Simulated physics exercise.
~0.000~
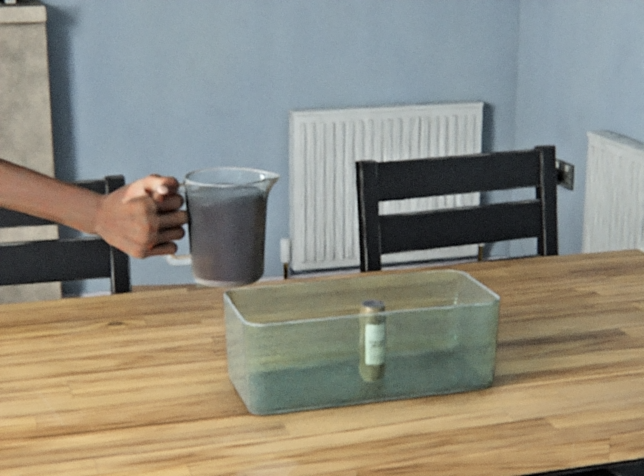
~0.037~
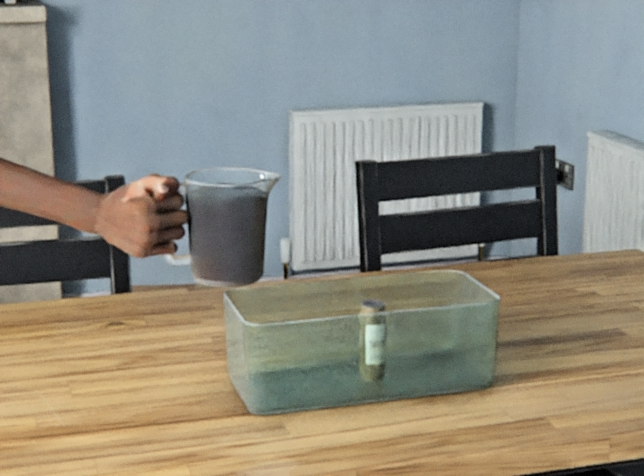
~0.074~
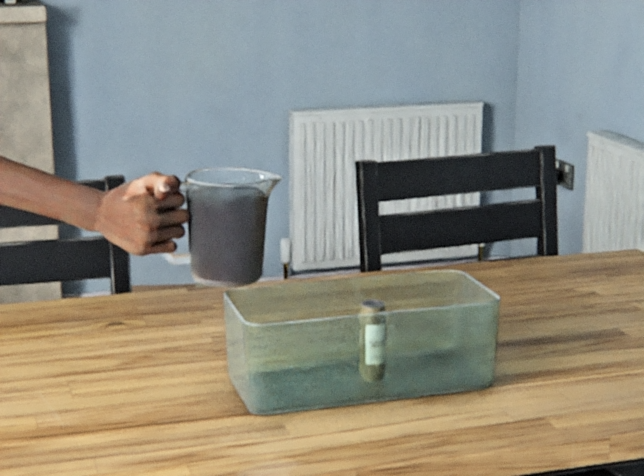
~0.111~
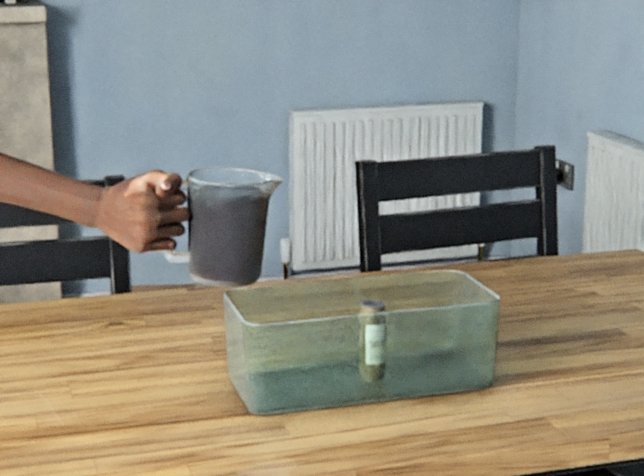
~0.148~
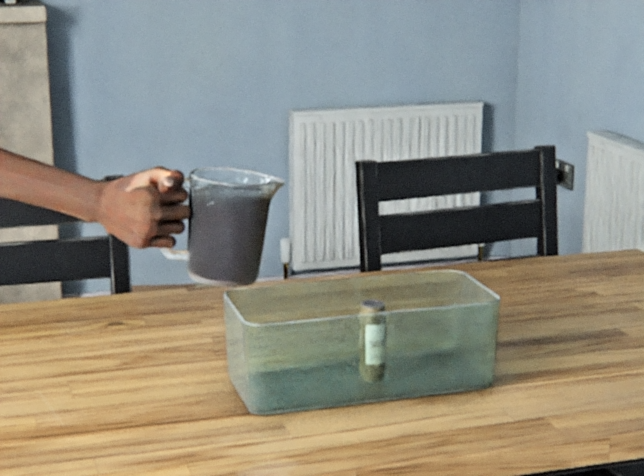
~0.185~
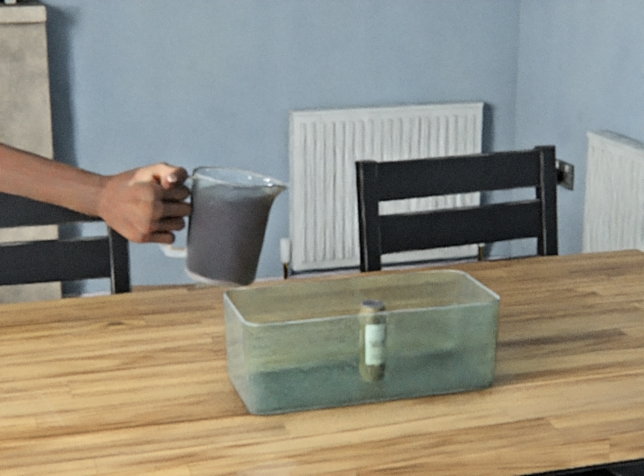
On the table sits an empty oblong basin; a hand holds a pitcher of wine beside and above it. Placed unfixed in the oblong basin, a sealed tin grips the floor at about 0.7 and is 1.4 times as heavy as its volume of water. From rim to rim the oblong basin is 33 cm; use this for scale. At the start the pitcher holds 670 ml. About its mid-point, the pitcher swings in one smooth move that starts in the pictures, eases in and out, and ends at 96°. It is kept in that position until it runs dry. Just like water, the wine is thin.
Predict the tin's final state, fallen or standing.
I predict it is standing.
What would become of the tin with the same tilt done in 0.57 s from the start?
Outcome - the tin stays erect.
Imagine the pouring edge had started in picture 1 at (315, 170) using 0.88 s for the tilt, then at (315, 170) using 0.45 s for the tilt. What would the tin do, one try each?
First it falls; then it topples.
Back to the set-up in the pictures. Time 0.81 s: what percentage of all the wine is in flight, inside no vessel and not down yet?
I'd say some 14 per cent is in the air.
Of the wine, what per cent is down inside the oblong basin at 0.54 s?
Fraction in basin: Approx. 3%.
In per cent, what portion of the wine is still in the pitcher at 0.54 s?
At that time about 84 in a hundred parts are still held.
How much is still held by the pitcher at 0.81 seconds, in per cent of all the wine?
I reckon near 38 per cent still sits there.
After 0.54 s the tilt is 65° and 83 per cent is still to pour; the tin stands where it began.
After 0.81 s the tilt is 94° and 39 per cent is still to pour; the tin stands where it began.
After 1.08 s the tilt is 96° and 9 per cent is still to pour; the tin stands where it began.
After 1.38 s the tilt is 96° and 1 per cent is still to pour; the tin stands where it began.
In the end the tin stands where it began.
